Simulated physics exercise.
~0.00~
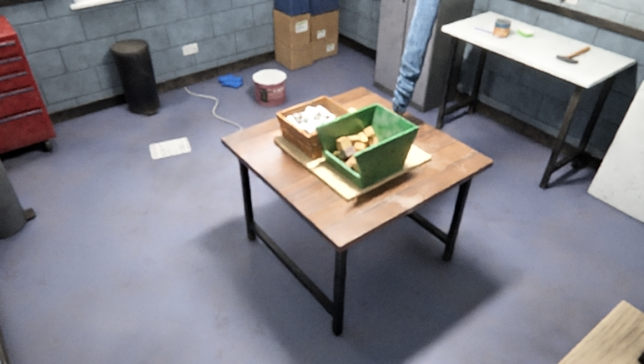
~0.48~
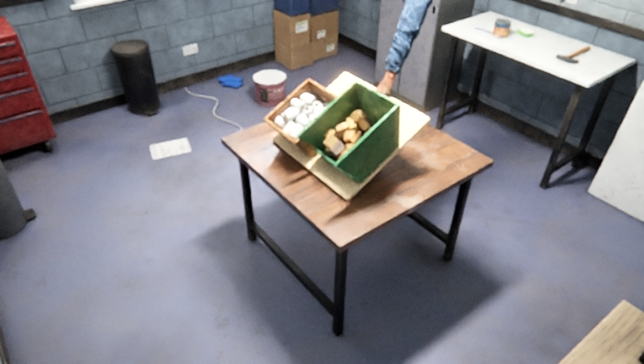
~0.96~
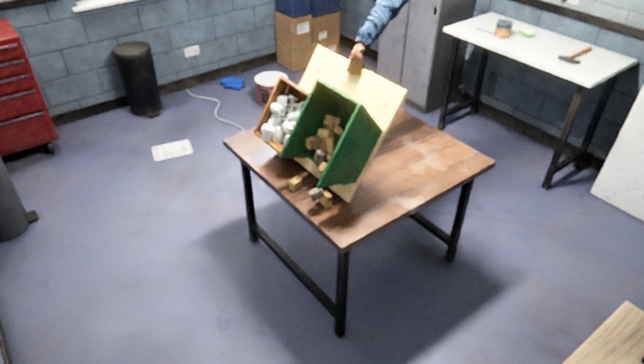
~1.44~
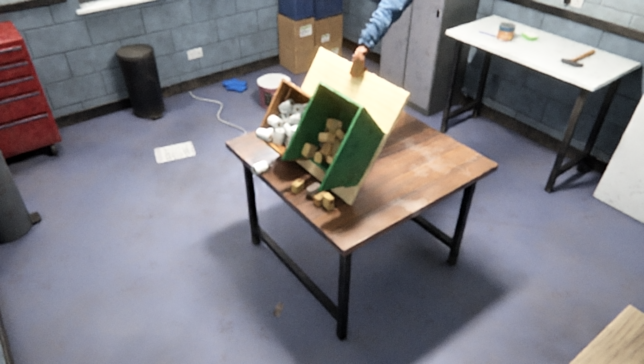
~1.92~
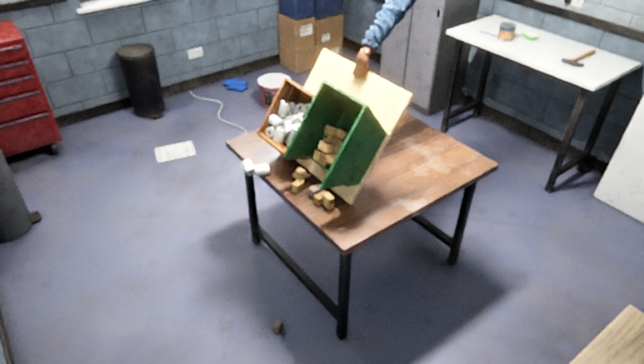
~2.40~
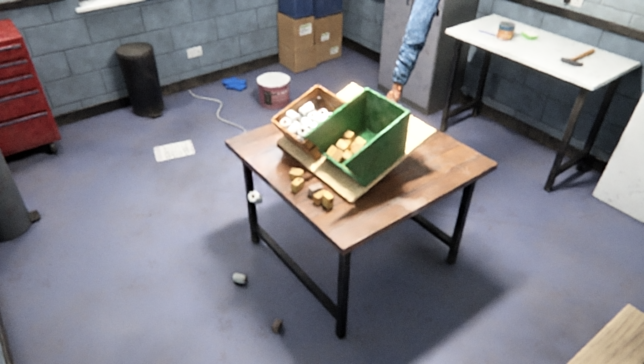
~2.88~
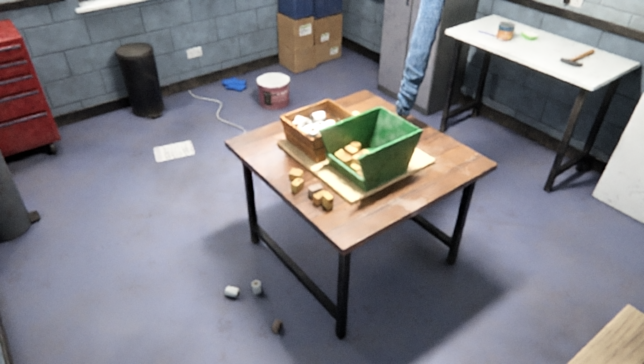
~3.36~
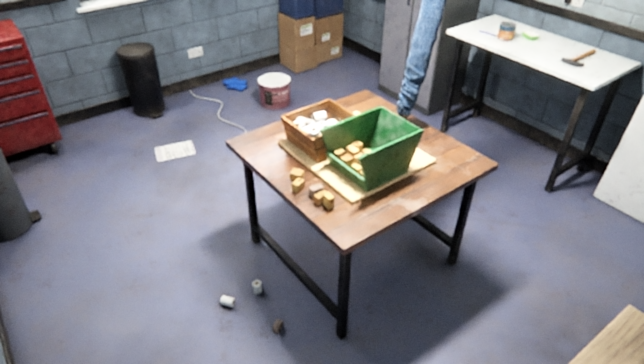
The footage shows a hand lifting the right side of a board holding a green tray of wood offcuts and a wooden tray of white rolls, tipping it steeply, then lowering it flat, leaving several offcuts on the table and two rolls and an offcut on the floor.
